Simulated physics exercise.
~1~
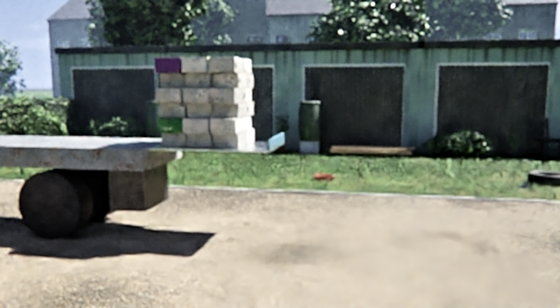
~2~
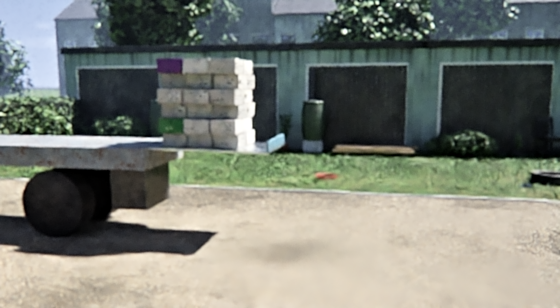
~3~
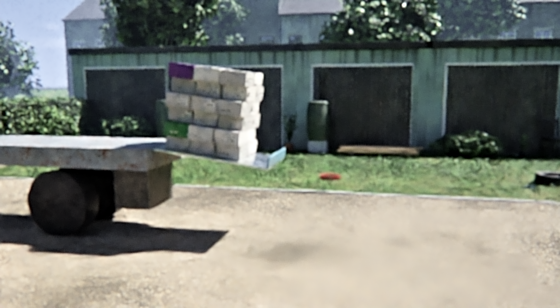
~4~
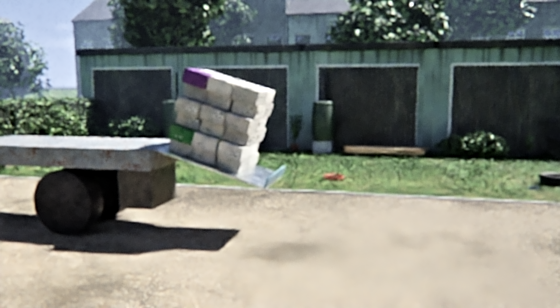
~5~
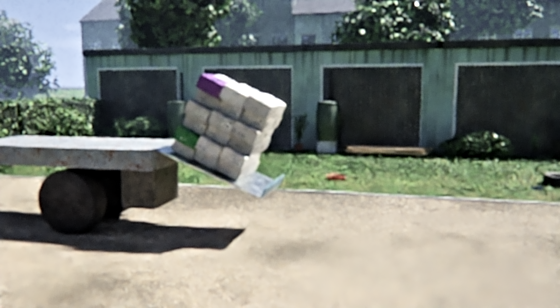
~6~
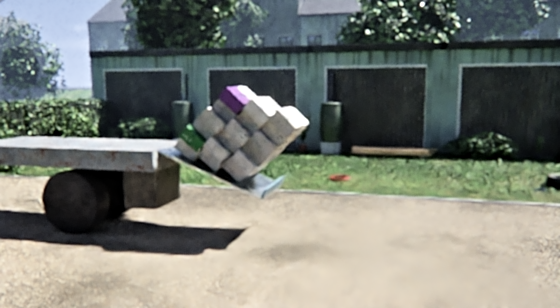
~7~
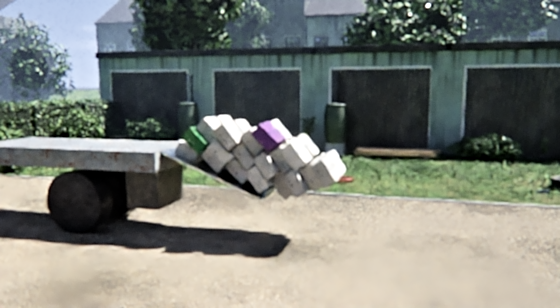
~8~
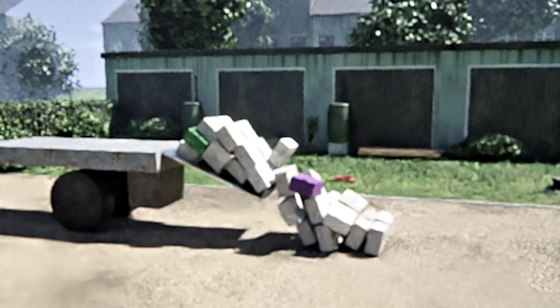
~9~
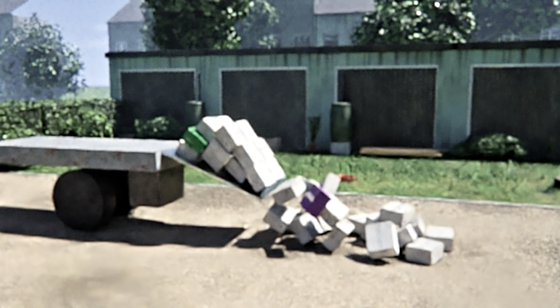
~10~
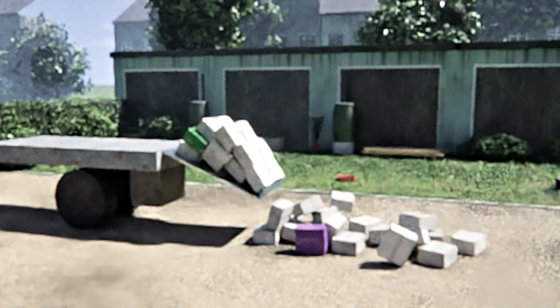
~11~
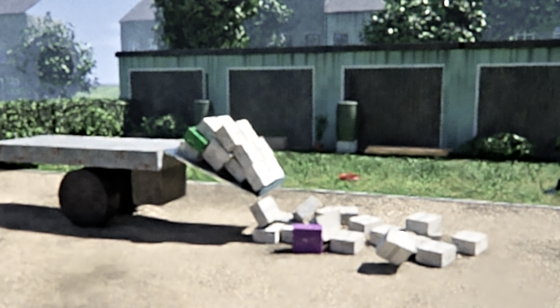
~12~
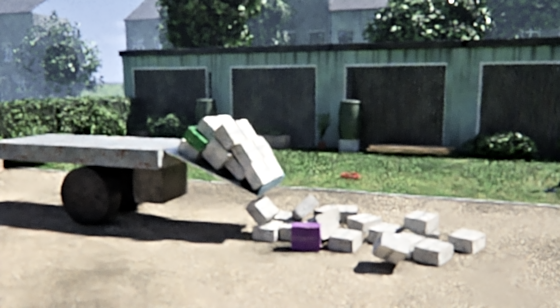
The clip opens on a neat stack of pale parcels, one purple at the top and one green lower down, standing on a flap behind a flat-bed in a sunny yard. The flap tips down to the right, and the whole stack leans with it. The parcels then slide and spread down the slope, and those on the right, including the purple one, spill over the edge. They tumble onto the ground and scatter. At the end, the flap stays tilted with a leaning cluster, green parcel included, still aboard, while the purple one lies among the fallen parcels.
